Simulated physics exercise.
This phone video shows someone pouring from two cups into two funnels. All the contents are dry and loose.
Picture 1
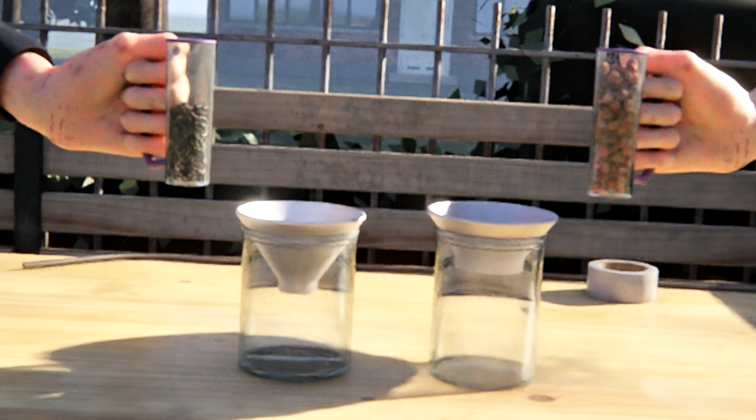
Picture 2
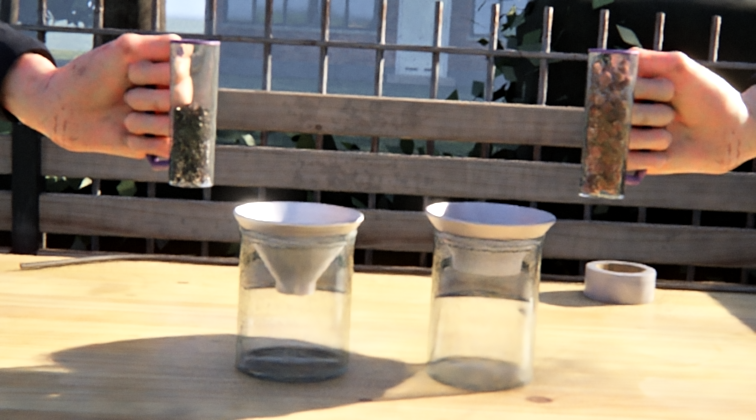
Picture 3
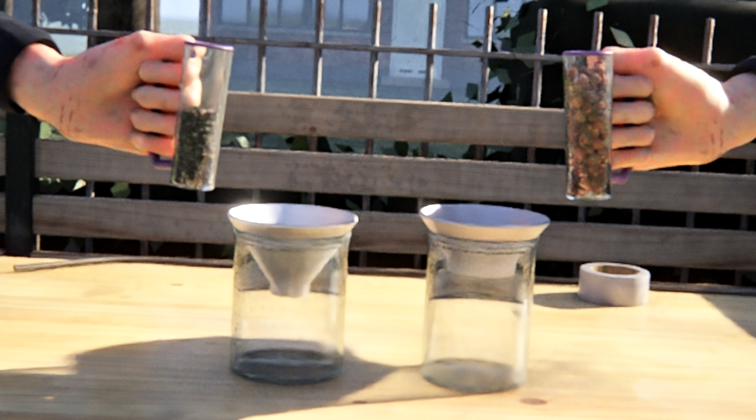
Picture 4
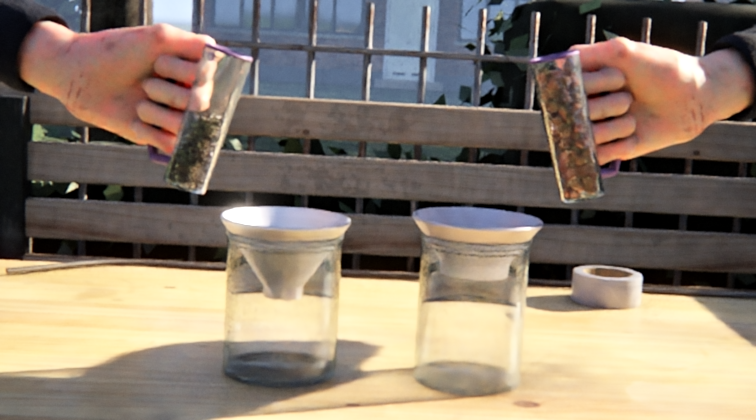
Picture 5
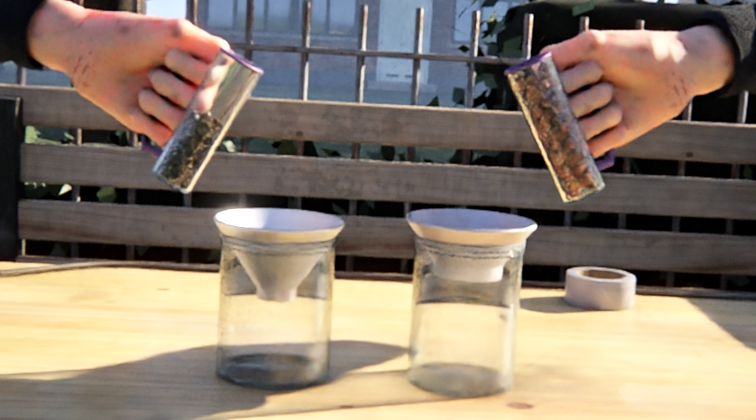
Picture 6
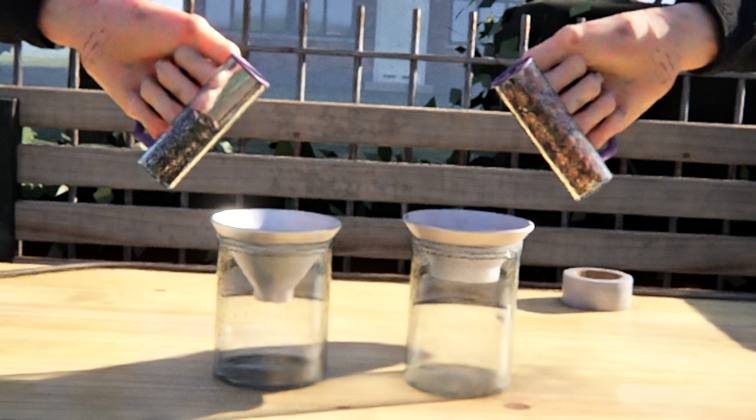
Two hands held clear cups of dry, loose pieces, dark on the left and reddish-brown on the right, then moved them inward and steadily tilted them above two funnels resting in glass jars.
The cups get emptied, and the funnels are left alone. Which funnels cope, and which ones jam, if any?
As I see it, left funnel: Most likely it empties out fully. Right funnel: Most likely it empties out fully.
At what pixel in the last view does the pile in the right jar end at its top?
Close to (439, 358).
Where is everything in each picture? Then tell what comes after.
In the first frame, left funnel at (301, 223), outlet at (298, 289), about 5 pieces wide; left cup at (189, 112), holding chocolate balls; right funnel at (492, 223), outlet at (489, 266), about 6 pieces wide; right cup at (616, 123), holding clay pellets.
In the second frame, left cup at (193, 113), upright; right cup at (607, 124), upright.
In the third frame, left cup at (200, 116), tipped 5°; right cup at (588, 125), tipped 5°.
In the fourth frame, left cup at (206, 119), tipped 16°; right cup at (568, 127), tipped 16°.
In the fifth frame, left cup at (206, 121), tipped 28°; right cup at (556, 129), tipped 28°.
In the sixth frame, left funnel at (276, 231), outlet at (273, 298); left cup at (203, 122), tipped 39°; right funnel at (467, 231), outlet at (464, 275); right cup at (553, 130), tipped 39°.
Then, 0.48 s after the last picture, left, all still in the cup; right, all still in the cup.
Then, 0.89 s after the last picture, left, nearly all still in the cup, a stray few in or over the funnel; right, nearly all still in the cup, a stray few in or over the funnel.
Then, 1.25 s after the last picture, left, a small part still in the cup, about half in or over the funnel, about a third down in the jar; right, about half still in the cup, about a quarter in or over the funnel, about a quarter down in the jar.
At rest, left, all down in the jar; right, all down in the jar.
